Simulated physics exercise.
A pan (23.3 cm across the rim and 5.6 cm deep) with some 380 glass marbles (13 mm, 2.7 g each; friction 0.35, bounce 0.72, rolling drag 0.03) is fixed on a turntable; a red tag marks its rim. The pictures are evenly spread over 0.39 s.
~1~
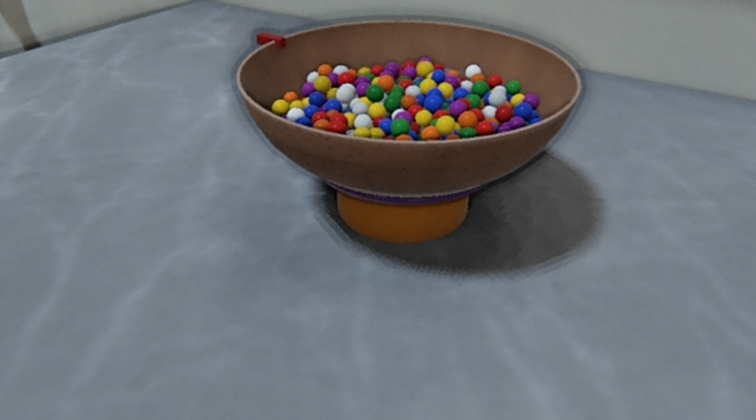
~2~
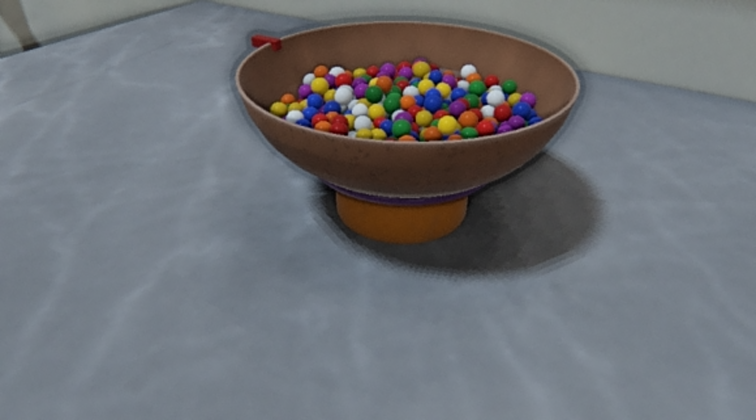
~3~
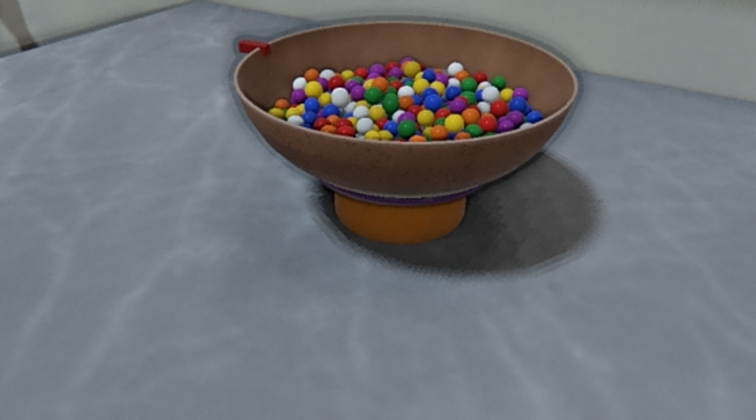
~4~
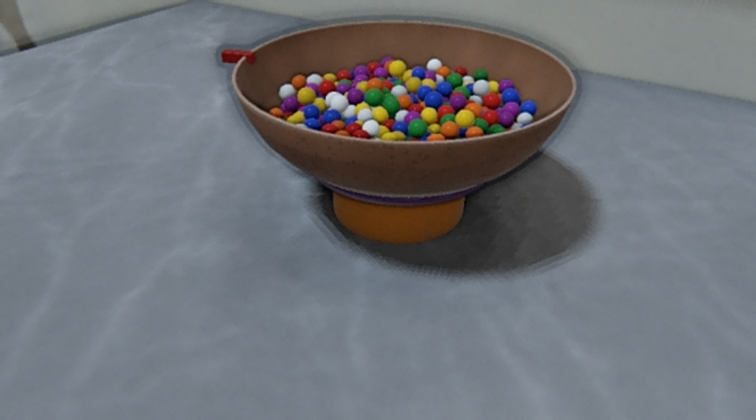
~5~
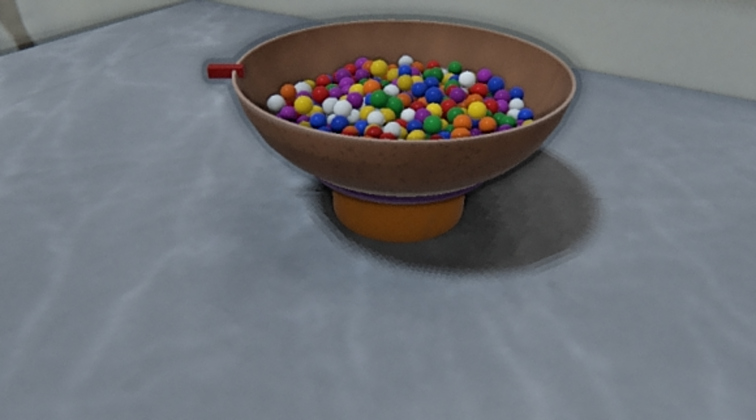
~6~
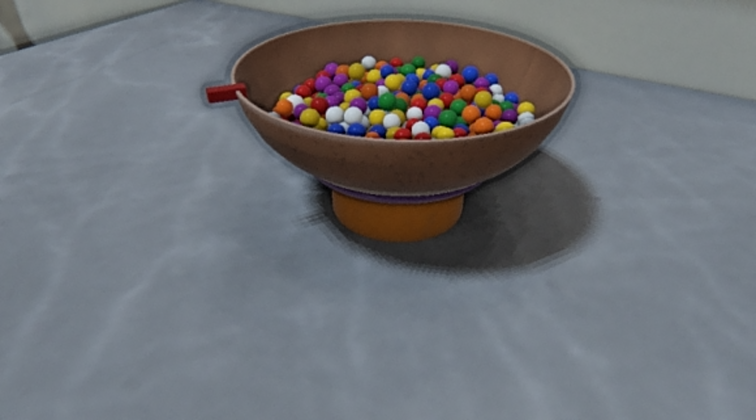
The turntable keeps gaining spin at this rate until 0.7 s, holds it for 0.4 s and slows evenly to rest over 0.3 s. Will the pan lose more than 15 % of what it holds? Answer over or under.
Share spilt, set against 15 %: Under.
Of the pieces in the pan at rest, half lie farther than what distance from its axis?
Some 7.0 cm.
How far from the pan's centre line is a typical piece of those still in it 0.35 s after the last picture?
Roughly 6.5 cm.
Then, 0.35 s after the last picture, pan 100 %; middle of the pieces not yet landed near (400, 116).
Then, 0.64 s after the last picture, pan 100 %; middle of the pieces not yet landed near (400, 116).
Then, 0.90 s after the last picture, pan 100 %; middle of the pieces not yet landed near (400, 116).
Then, 1.16 s after the last picture, pan 100 %; middle of the pieces not yet landed near (400, 117).
In the end, pan 100 %.
